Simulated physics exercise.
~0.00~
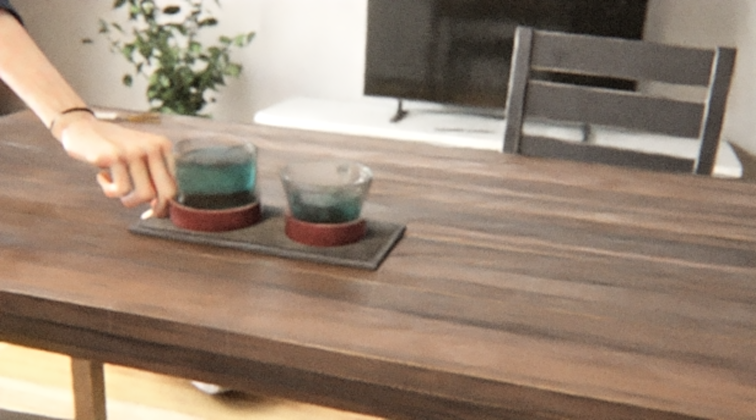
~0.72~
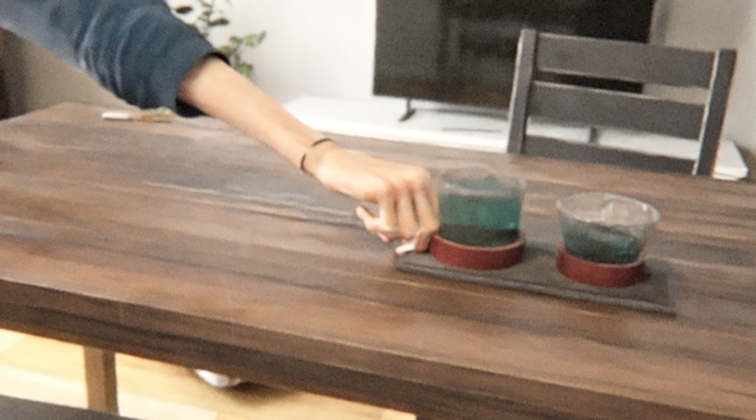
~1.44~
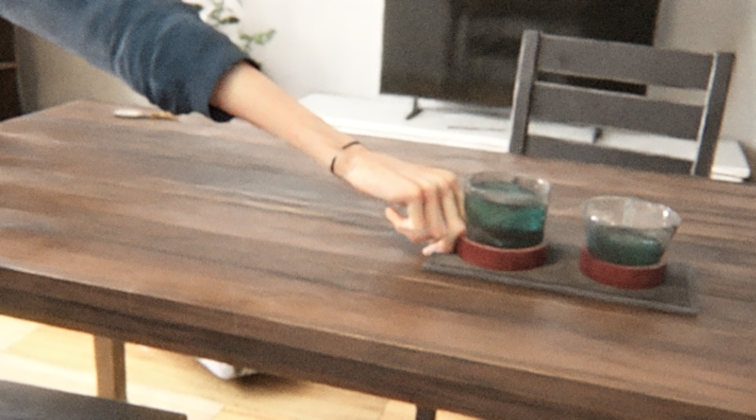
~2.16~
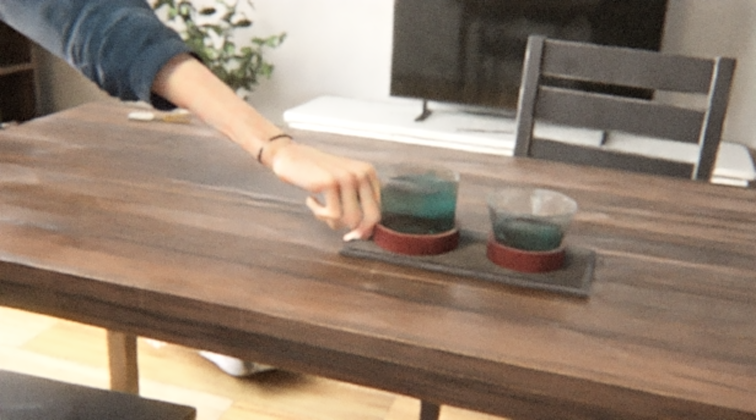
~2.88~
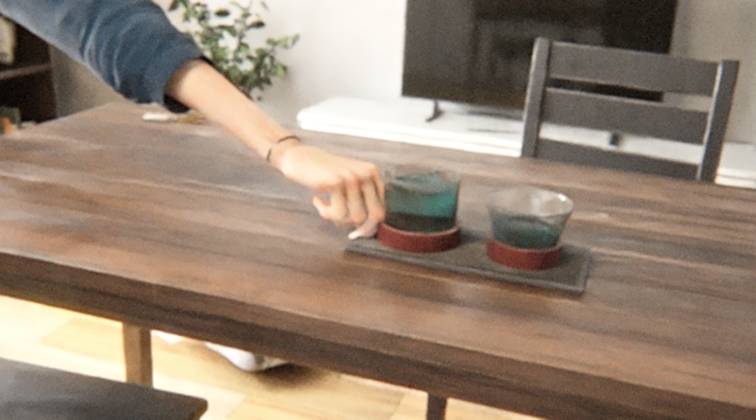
On a dark wooden table, a hand slid a thin tray carrying two clear glasses of blue-green liquid in red holders well to the right, then drew it partway back left, where it stopped with both glasses still upright.
